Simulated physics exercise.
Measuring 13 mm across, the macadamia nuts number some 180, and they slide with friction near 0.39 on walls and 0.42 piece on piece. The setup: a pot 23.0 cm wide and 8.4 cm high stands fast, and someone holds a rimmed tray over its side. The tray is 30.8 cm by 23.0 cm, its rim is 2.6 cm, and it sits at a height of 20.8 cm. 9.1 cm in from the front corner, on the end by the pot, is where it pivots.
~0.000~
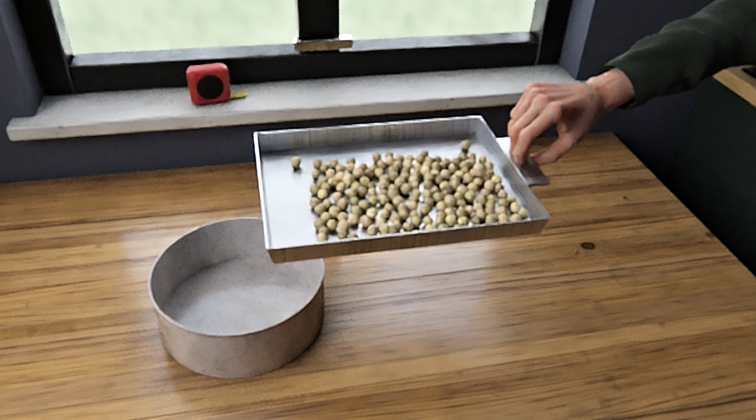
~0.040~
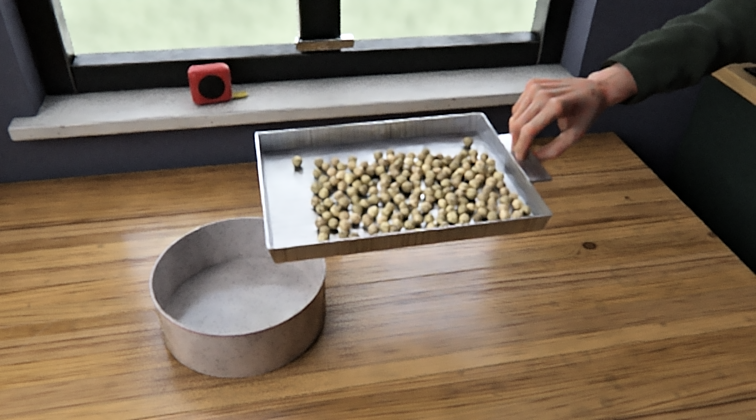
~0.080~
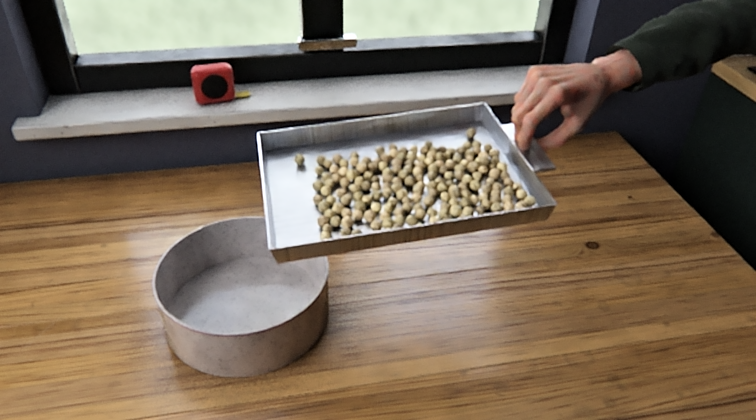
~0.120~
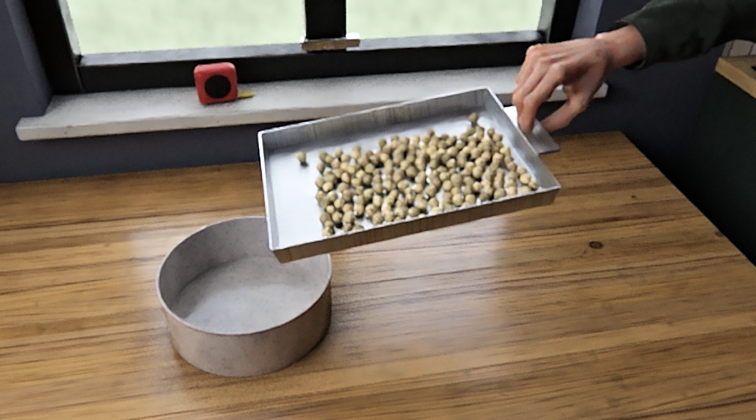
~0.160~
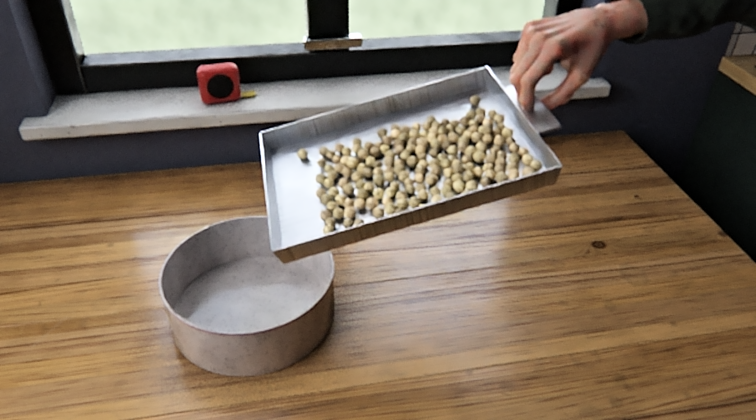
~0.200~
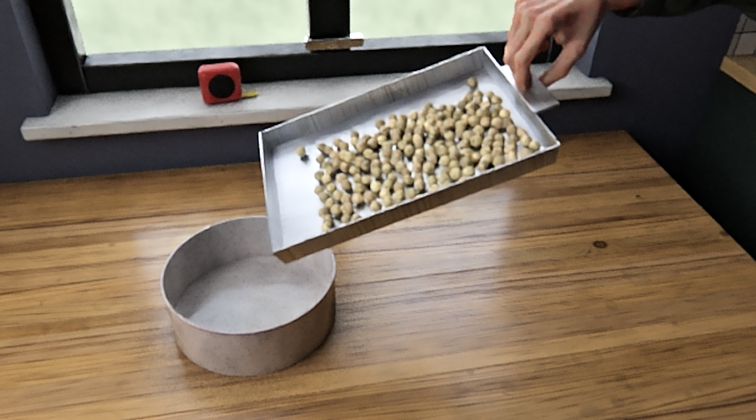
A hand held a shallow metal tray of small, round, tan nuts beside a round pot on a wooden table, then raised the tray's right end, slanting it down toward the left.
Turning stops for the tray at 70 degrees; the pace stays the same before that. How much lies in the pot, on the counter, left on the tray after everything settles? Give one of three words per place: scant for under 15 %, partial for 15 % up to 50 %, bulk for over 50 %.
Result: Pot: A reasonable amount. Counter: A reasonable amount. Tray: A reasonable amount.
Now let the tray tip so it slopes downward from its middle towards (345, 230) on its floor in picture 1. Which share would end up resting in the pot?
5 %.
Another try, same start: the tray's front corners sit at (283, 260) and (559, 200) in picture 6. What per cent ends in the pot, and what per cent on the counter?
The pot gets 0 and the counter 70.
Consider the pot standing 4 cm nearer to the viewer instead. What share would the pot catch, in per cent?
Estimated share: Around 45 in a hundred.
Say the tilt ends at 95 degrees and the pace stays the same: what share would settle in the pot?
In that case some 65 per cent.
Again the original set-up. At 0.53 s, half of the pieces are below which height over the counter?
Roughly 26 centimetres, give or take.
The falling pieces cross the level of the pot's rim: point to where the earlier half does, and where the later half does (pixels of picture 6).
Early half: About (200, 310); late half: (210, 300).
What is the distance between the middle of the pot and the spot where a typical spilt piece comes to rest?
That comes to near 36 cm.
Then, at 0.40 s, tilt 46 degrees; the tray holds 100 %, the pot 0 %.
After 0.53 s, tilt 64 degrees; the tray holds 100 %, the pot 0 %.
After 0.79 s, tilt 70 degrees; the tray holds 40 %, the pot 25 %.
At rest (2.0 s), pot 40 %, counter 25 %, tray 35 %.
